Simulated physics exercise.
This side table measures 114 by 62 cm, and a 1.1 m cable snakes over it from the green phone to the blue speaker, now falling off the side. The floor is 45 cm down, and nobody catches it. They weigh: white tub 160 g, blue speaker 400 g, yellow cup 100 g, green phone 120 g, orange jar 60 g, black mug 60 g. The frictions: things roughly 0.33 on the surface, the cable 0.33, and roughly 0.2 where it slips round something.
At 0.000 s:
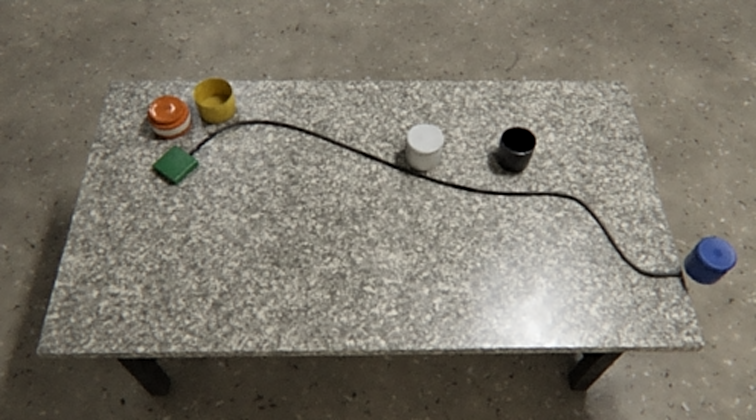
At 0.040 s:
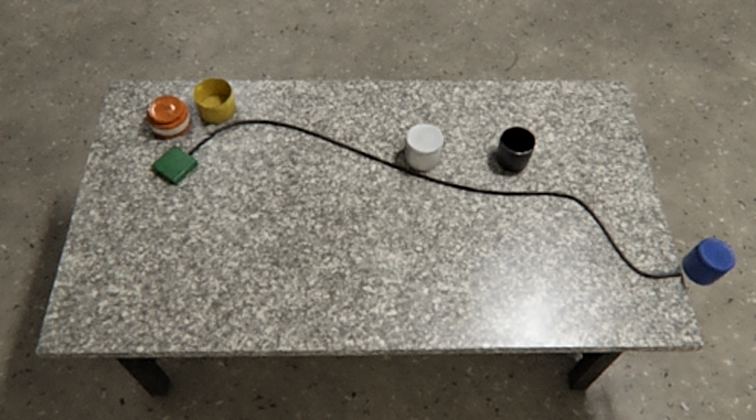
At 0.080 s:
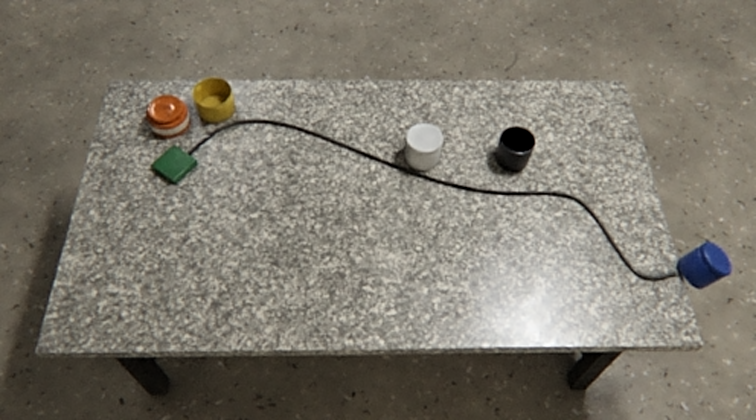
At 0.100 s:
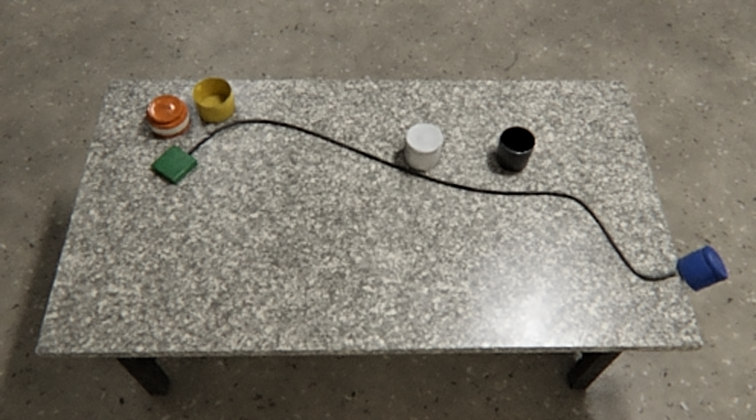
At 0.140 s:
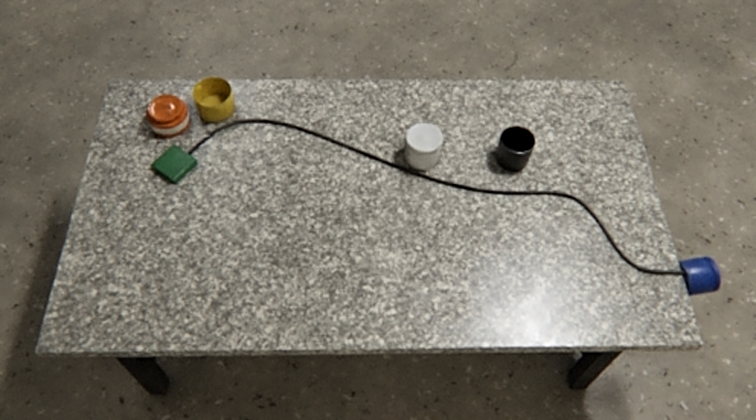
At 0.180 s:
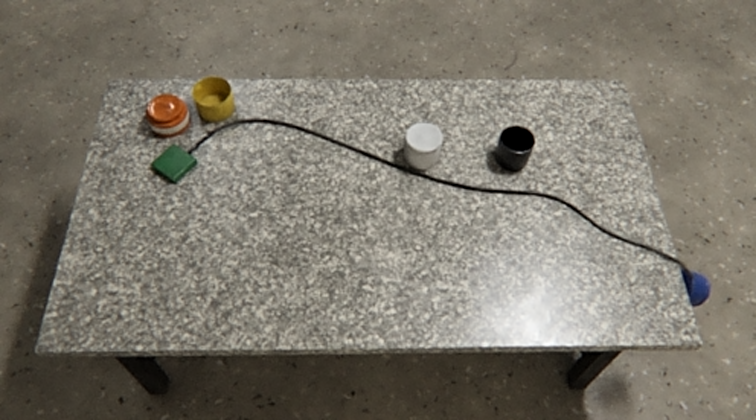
We see a speckled table with jars, cups and a black cable running from a green block to a blue cylinder, which tips over the right edge and slips downward, pulling the cable's right end straighter while everything else stays still.
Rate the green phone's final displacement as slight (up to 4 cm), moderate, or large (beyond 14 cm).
Large.
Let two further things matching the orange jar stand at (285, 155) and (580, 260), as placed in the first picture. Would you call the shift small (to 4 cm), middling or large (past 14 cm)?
Shift 1: Major. Shift 2: Minor.
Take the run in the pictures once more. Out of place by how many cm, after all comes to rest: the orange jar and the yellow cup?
Final offset from start: Orange jar = 0 cm, yellow cup = 0 cm.
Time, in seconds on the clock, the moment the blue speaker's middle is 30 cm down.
At 0.34 s.
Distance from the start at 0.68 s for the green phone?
I'd put the green phone at some 70 cm.
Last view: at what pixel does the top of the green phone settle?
(634, 269).
At 0.4 s, the cable's tail end at (331, 219); green phone 34 cm off its start, blue speaker over the edge.
At 0.7 s, the cable's tail end at (509, 261); green phone 70 cm off its start, blue speaker over the edge.
At 0.9 s, the cable's tail end at (615, 285); green phone 88 cm off its start at (625, 268), blue speaker over the edge.
At 1.2 s, the cable's tail end at (627, 287); green phone 90 cm off its start, blue speaker over the edge.
At 2.4 s, the cable's tail end at (627, 287); green phone 90 cm off its start at (634, 269), blue speaker over the edge.
